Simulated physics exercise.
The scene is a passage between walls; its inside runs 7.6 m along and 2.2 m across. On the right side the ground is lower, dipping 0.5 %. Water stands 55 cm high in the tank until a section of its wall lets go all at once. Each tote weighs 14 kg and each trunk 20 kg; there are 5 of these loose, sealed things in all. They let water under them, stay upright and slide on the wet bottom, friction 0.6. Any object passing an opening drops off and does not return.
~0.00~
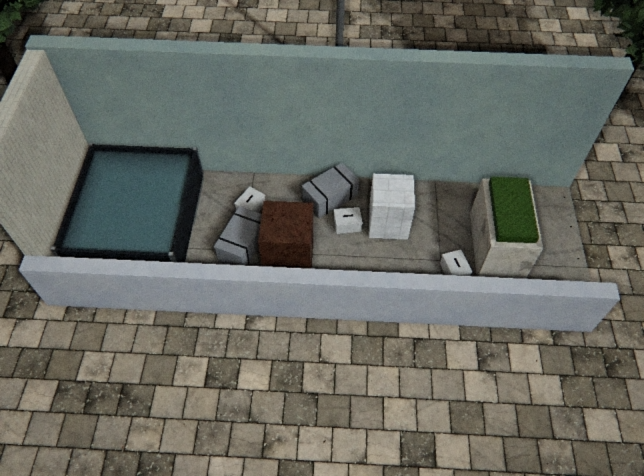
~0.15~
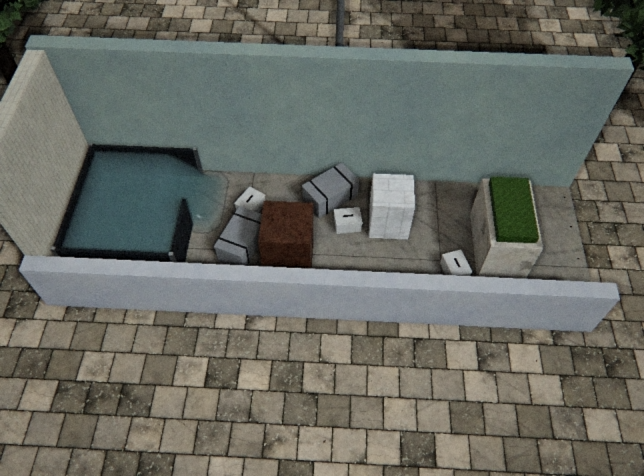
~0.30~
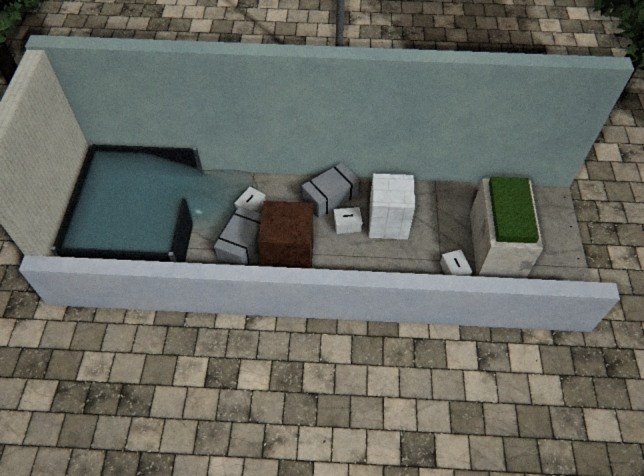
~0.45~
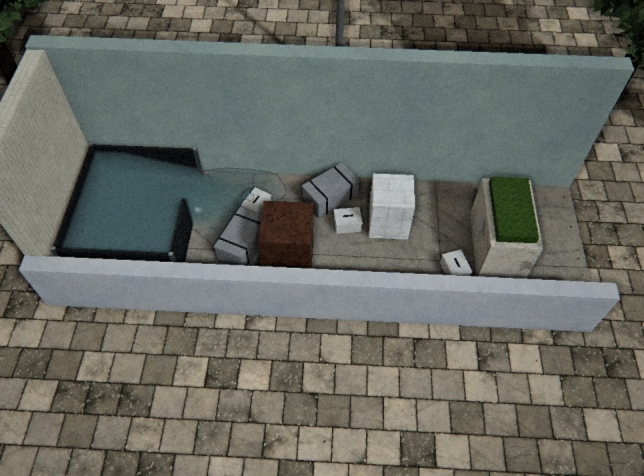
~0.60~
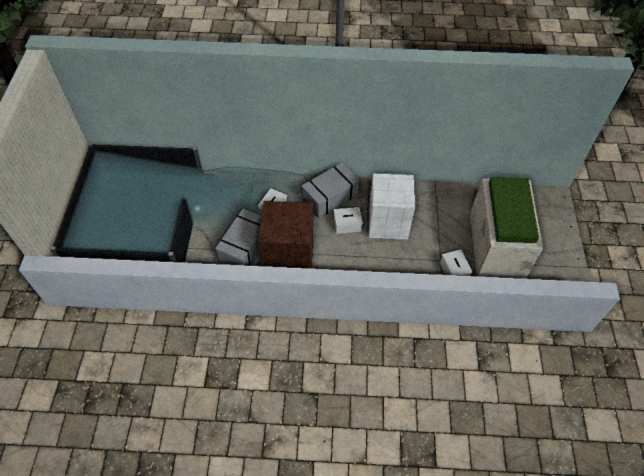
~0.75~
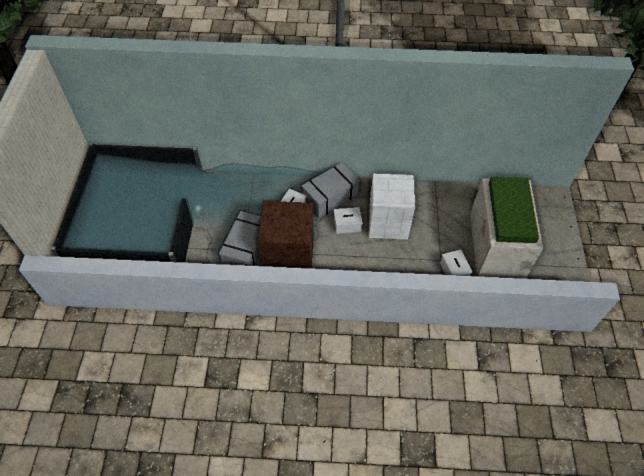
Water pouring from a dark tank through a gap, spreading right across a walled passage and pushing a small pale box along.
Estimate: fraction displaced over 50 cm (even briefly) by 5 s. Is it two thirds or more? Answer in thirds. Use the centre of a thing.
Yes, two thirds or more.
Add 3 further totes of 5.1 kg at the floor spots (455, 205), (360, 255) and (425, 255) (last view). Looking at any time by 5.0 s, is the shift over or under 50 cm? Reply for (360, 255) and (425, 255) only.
In that order: Over, short of it.
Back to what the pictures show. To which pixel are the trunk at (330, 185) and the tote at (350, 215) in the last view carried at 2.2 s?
Somewhere around (394, 173) and (360, 245).
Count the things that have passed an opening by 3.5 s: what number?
0 of them.
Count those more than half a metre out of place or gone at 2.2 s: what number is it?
By then the count is 3.
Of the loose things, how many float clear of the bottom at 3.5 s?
The count is 2.
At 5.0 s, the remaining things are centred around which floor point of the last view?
At about (379, 247).
After 1.1 s 1 of 5 are over 50 cm from their spots; 0 afloat.
After 2.2 s 3 of 5 are over 50 cm from their spots; 1 afloat.
After 3.5 s 3 of 5 are over 50 cm from their spots; 2 afloat.
After 5.0 s 4 of 5 are over 50 cm from their spots, and 4 have been at some point; 2 afloat.
